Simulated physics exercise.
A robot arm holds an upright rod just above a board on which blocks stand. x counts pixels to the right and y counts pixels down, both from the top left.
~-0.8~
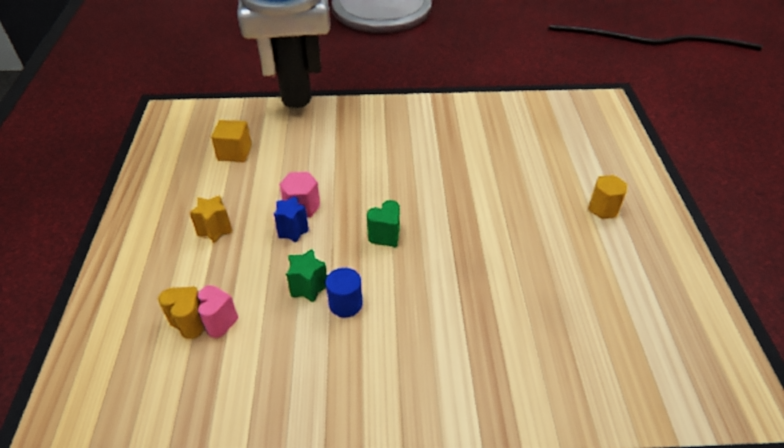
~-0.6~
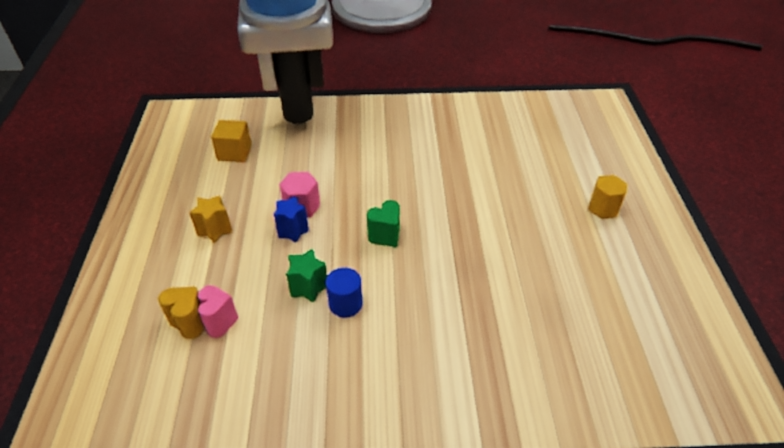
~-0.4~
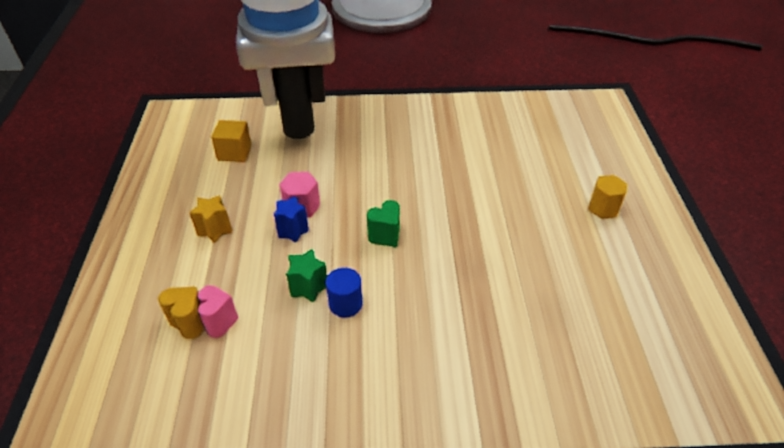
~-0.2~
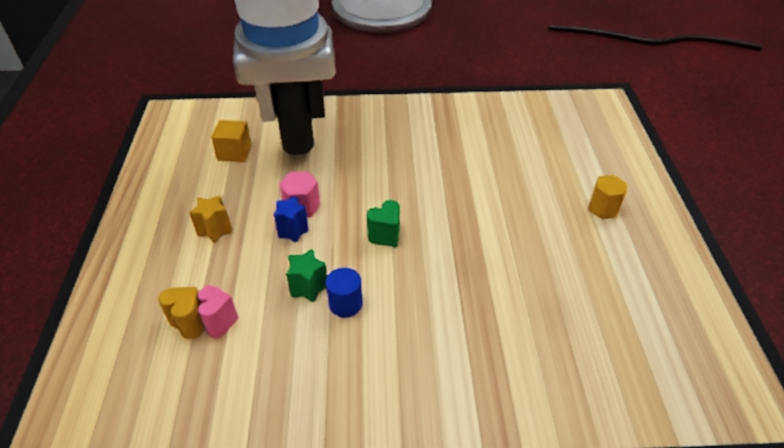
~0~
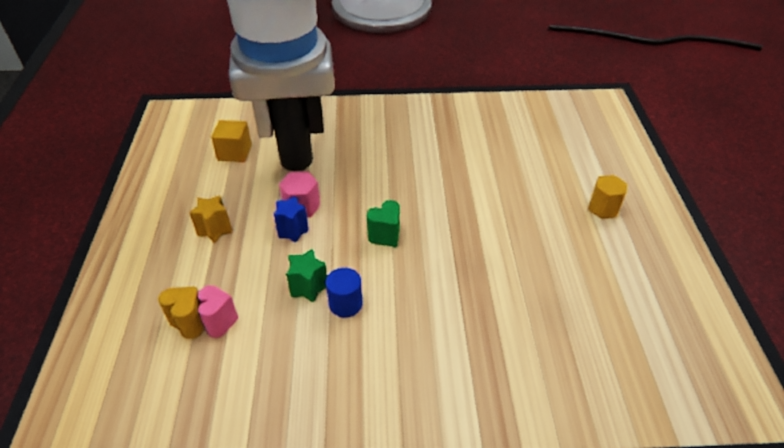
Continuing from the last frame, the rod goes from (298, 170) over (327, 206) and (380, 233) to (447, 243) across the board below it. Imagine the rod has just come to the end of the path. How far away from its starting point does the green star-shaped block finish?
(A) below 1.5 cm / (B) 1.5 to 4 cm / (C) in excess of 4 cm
It's A.
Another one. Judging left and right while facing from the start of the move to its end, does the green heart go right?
No, that is not what happens.
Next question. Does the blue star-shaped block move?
Short answer: Yes.
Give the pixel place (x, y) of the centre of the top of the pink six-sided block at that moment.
(302, 206)
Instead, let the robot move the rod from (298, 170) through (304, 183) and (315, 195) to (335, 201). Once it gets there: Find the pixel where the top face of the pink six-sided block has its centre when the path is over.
So, by the moment the path ends, you'll find the top centre of the pink six-sided block at (305, 196).
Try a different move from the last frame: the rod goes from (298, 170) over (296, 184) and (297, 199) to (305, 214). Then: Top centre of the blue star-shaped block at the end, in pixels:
It ends at (287, 226).
The first path, step by step. One third of the way, rod at (326, 197); blue star-shaped block at (278, 224); pink six-sided block at (302, 205), turned 55° clockwise.
Two thirds of the way, rod at (380, 224); blue star-shaped block at (278, 224); pink six-sided block at (302, 206), turned 60° clockwise; green heart at (408, 218), turned 30° anticlockwise.
At the end, rod at (448, 234); blue star-shaped block at (278, 224); pink six-sided block at (302, 206), turned 60° clockwise; green star-shaped block not moved; green heart at (478, 231), turned 25° anticlockwise.
